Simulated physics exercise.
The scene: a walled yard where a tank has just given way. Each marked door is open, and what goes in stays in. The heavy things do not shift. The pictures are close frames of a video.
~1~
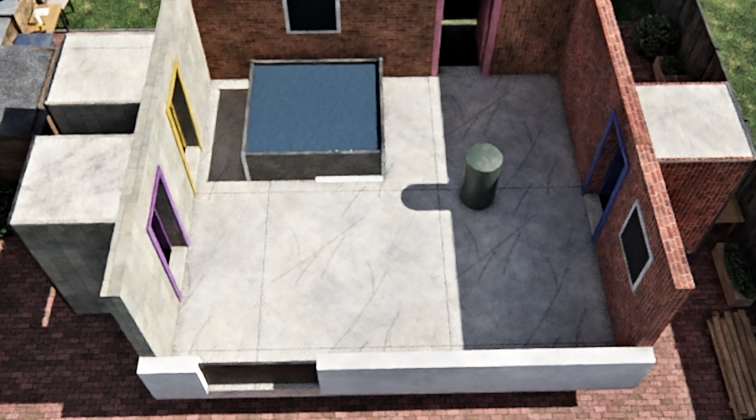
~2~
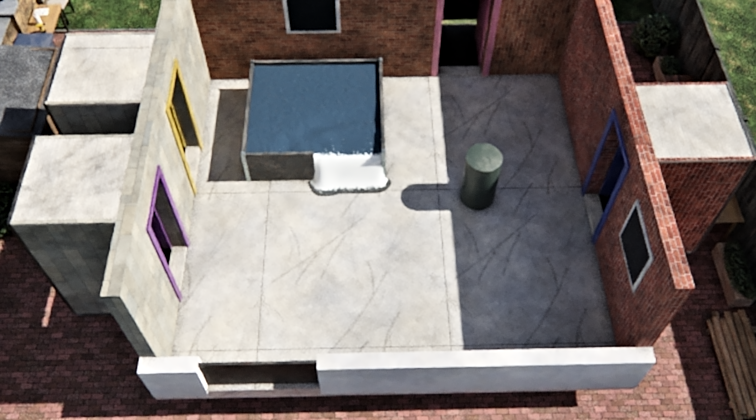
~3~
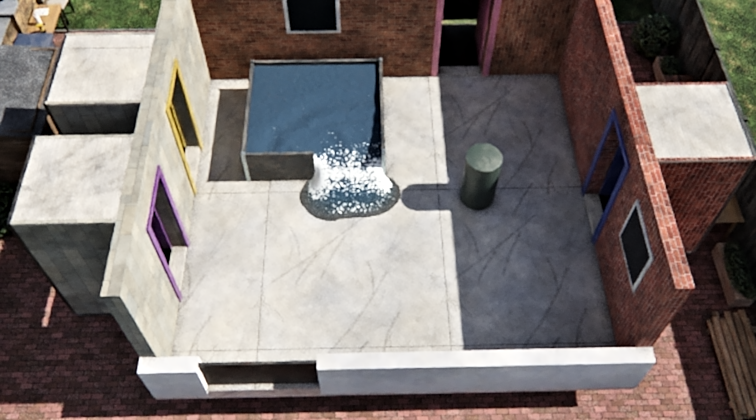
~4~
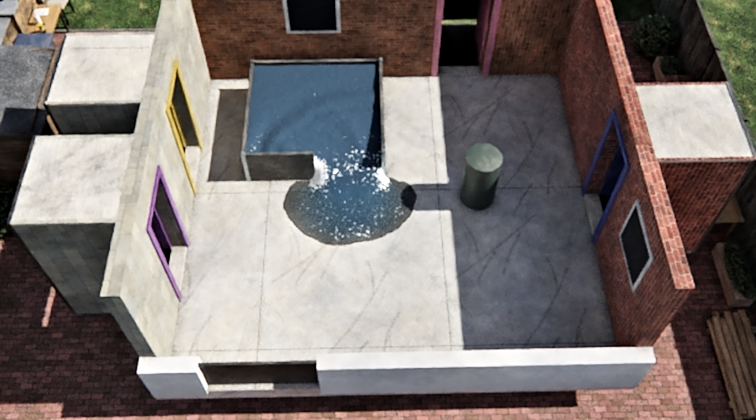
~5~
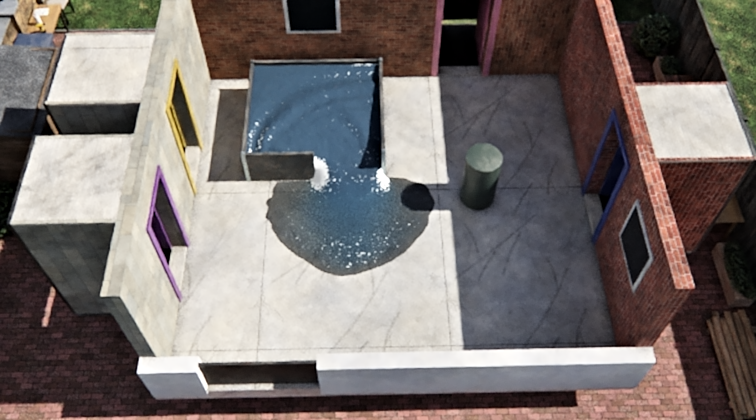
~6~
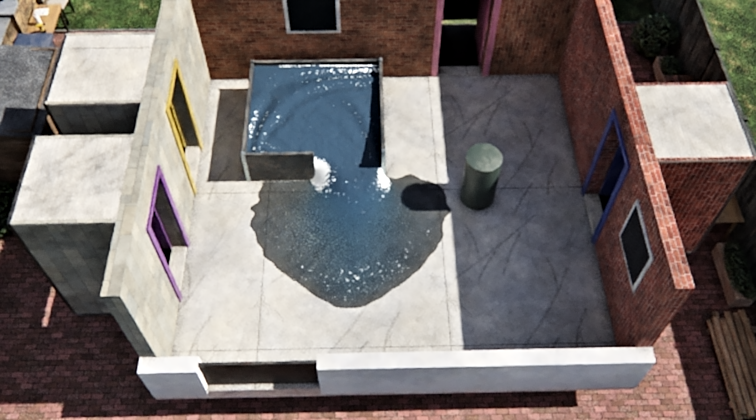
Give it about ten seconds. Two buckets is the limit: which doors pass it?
The pink door floods; the yellow door holds within the limit; the blue door holds within the limit; the purple door floods.
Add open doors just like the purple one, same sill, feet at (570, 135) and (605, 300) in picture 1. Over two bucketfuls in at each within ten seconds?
In turn: Is under, goes over.
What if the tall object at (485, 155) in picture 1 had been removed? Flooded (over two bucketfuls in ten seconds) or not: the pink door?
Pink is over.
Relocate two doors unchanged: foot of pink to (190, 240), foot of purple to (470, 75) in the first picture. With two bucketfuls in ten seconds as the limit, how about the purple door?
One by one: The purple one goes over.
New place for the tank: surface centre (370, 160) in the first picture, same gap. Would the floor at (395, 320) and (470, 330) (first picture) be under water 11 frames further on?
As listed: Flooded, awash.
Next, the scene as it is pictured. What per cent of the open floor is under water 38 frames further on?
I make it 85 per cent.
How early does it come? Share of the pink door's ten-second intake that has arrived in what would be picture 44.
I make it 0 per cent.
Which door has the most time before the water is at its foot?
It is the pink-painted one.
A moment on, water covers 35 % of the floor; the pink door not reached, the yellow door not reached, the blue door not reached, the purple door not reached.
Next, water covers 45 % of the floor; the pink door not reached, the yellow door not reached, the blue door not reached, the purple door wet at the sill, nothing in.
Then, water covers 50 % of the floor; the pink door not reached, the yellow door not reached, the blue door wet at the sill, nothing in, the purple door wet at the sill, nothing in.
Later, water covers 85 % of the floor; the pink door wet at the sill, nothing in, the yellow door wet at the sill, nothing in, the blue door wet at the sill, nothing in, the purple door under two buckets in.
In the end, water covers 100 % of the floor; the pink door over two buckets in, the yellow door wet at the sill, nothing in, the blue door under two buckets in, the purple door over two buckets in.
